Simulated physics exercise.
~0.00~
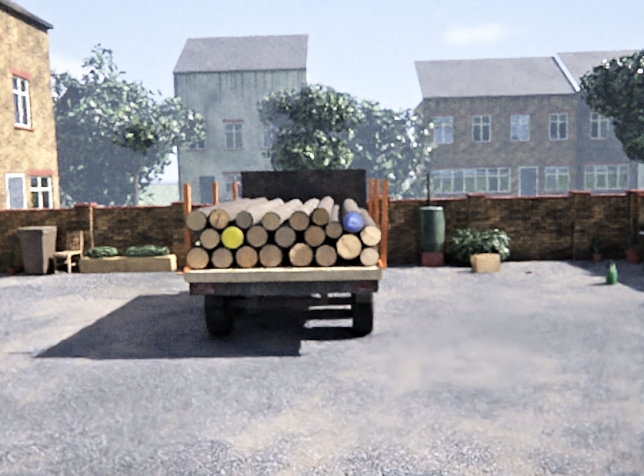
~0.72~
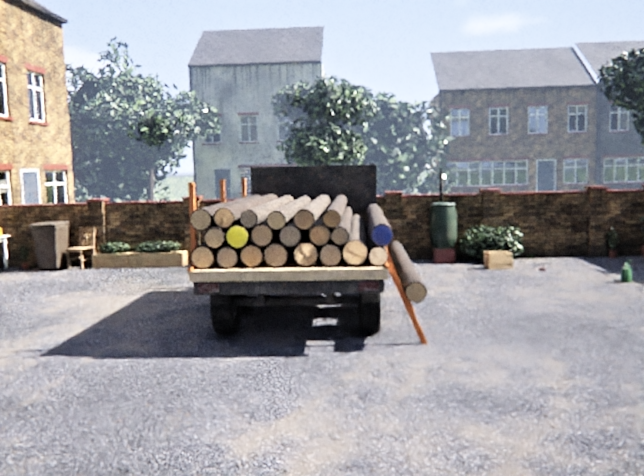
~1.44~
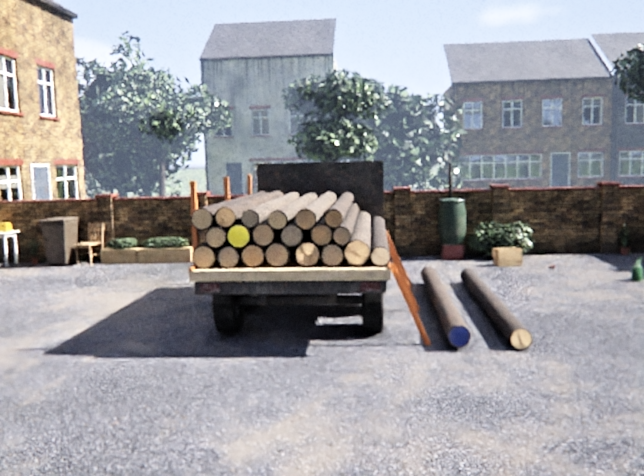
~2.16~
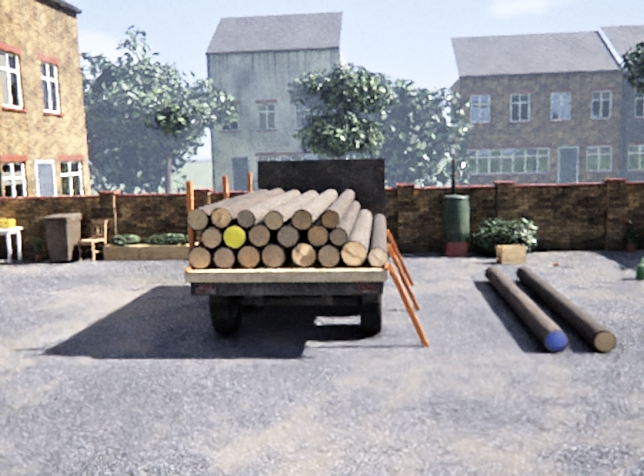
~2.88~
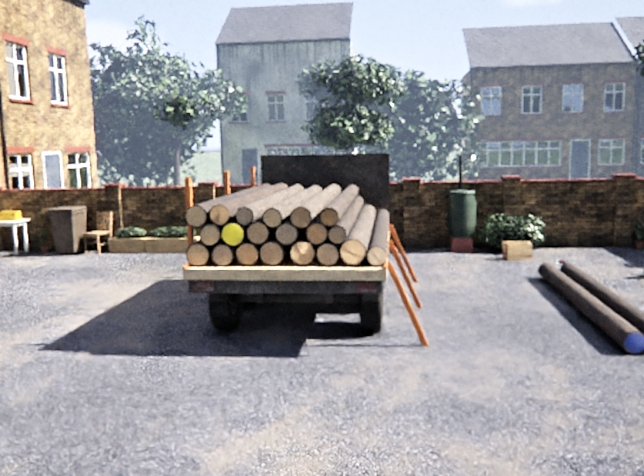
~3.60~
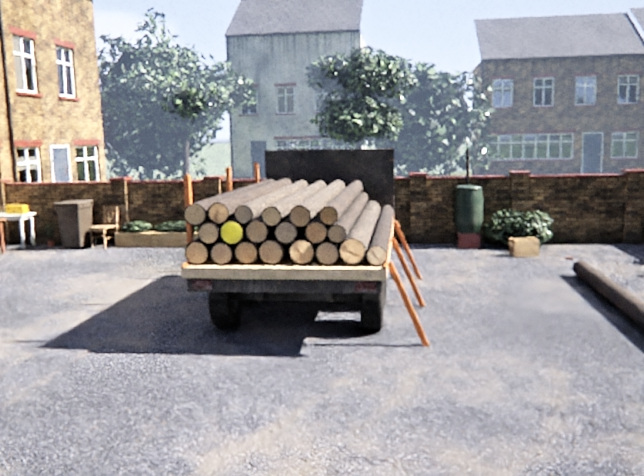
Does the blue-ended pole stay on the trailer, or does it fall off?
The blue-ended pole falls off the right side and rolls away across the gravel, while the yellow-ended one stays aboard.
